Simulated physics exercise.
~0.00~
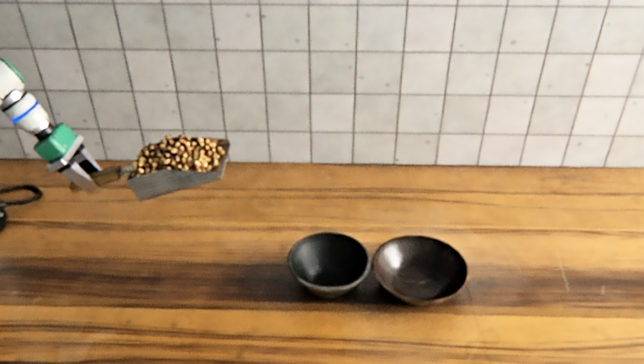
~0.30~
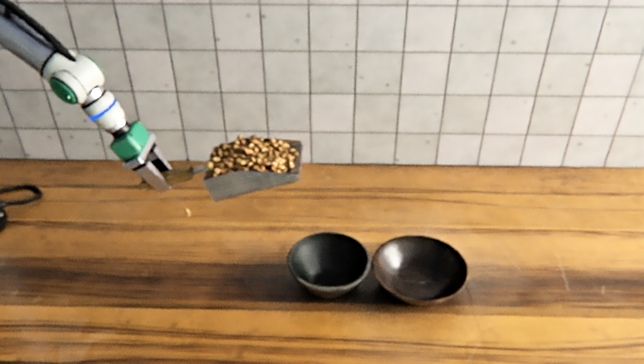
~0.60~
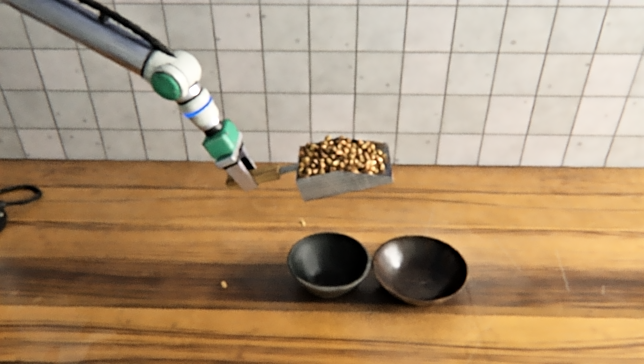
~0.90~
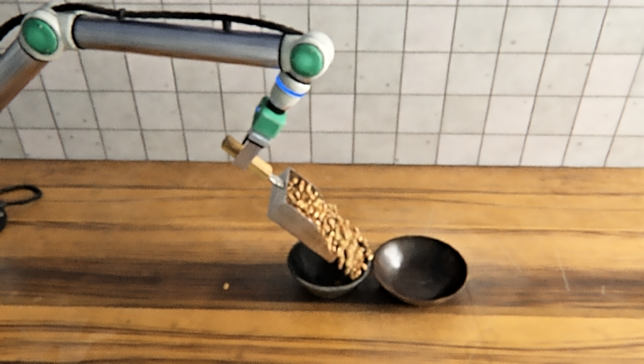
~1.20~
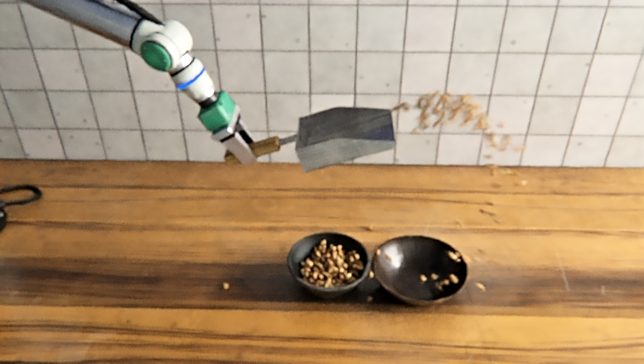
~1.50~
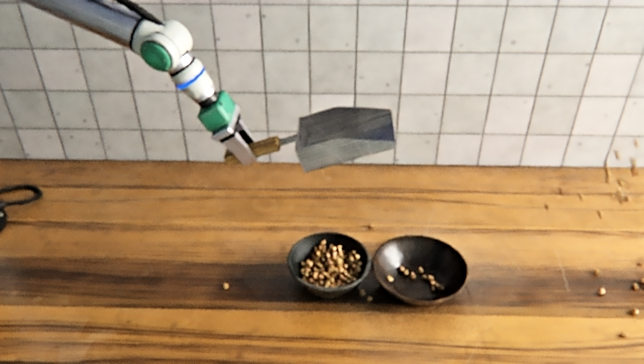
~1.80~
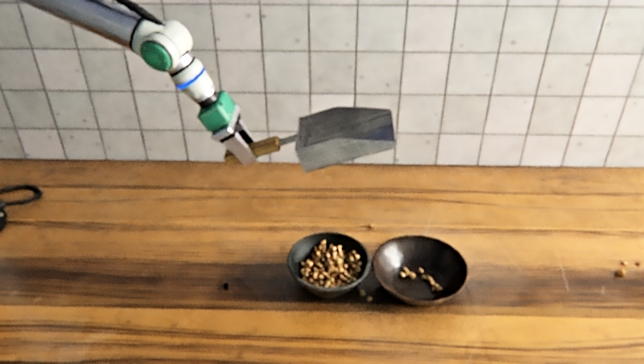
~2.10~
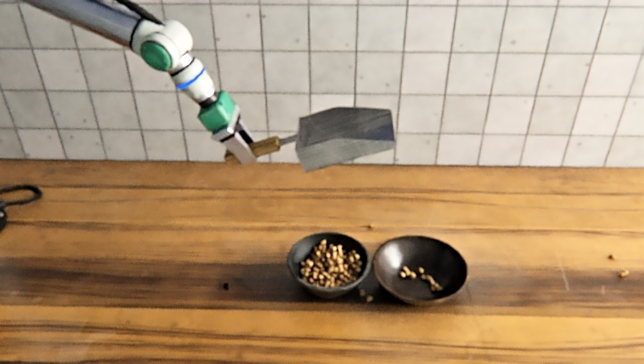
A robot arm tips a scoop of beans mostly into the left bowl, spilling some rightward.
